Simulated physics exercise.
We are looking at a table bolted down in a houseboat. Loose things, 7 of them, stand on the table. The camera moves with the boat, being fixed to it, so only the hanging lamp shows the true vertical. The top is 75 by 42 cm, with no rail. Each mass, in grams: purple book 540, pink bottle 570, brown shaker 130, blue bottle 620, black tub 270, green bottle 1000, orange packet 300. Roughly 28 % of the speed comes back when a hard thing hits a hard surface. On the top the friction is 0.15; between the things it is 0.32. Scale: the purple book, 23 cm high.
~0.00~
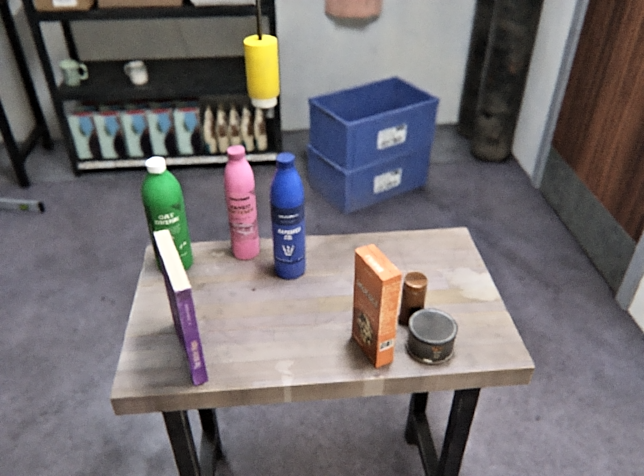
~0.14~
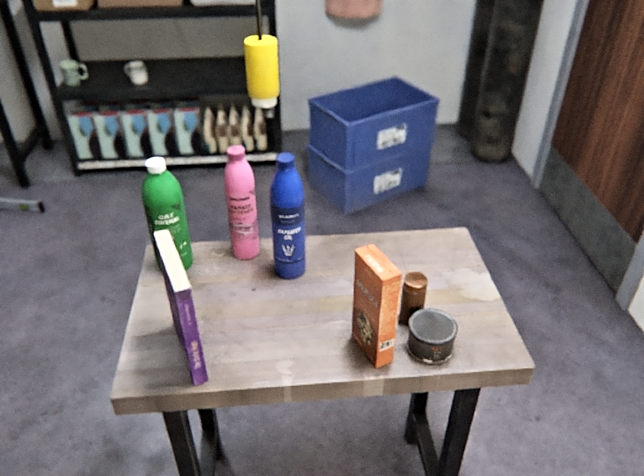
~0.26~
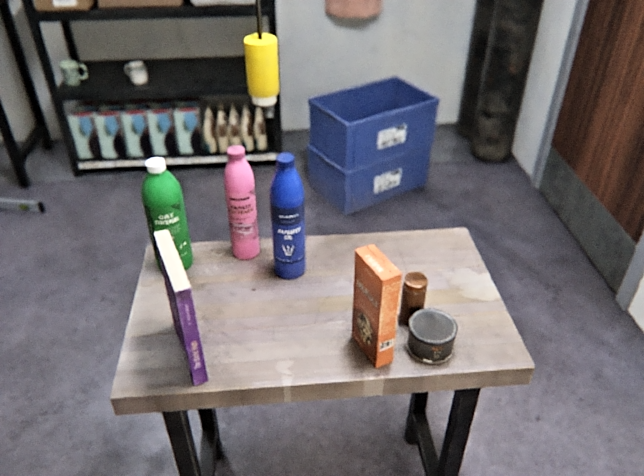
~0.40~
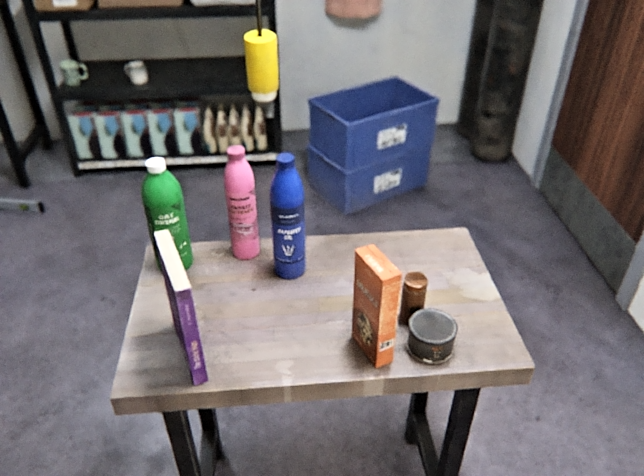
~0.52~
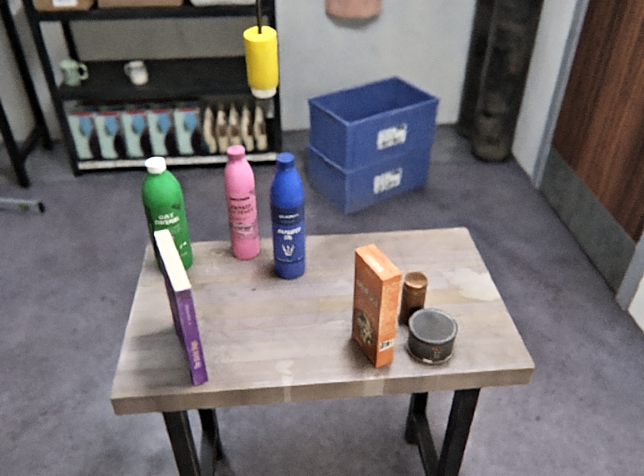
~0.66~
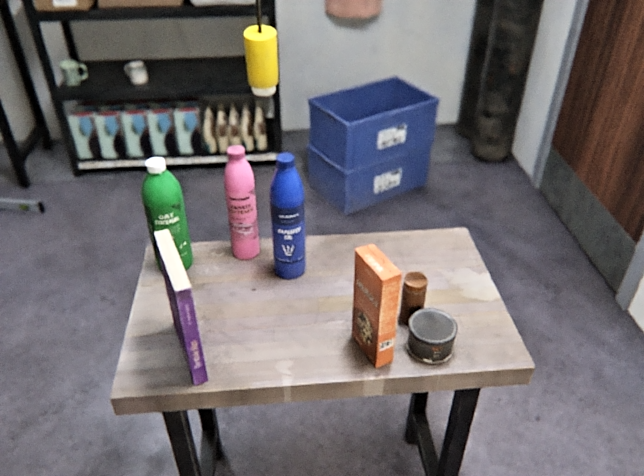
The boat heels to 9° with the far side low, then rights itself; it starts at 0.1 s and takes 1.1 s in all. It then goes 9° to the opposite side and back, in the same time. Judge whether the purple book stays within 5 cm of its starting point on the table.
It does.
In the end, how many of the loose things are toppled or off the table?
That makes 0.
By 1.26 s, boat level.
By 1.86 s, heel 8°, near side down.
When it is over (2.8 s), all 7 within 5 cm of the start. End places, in pixels of the last picture, purple book near (181, 308).
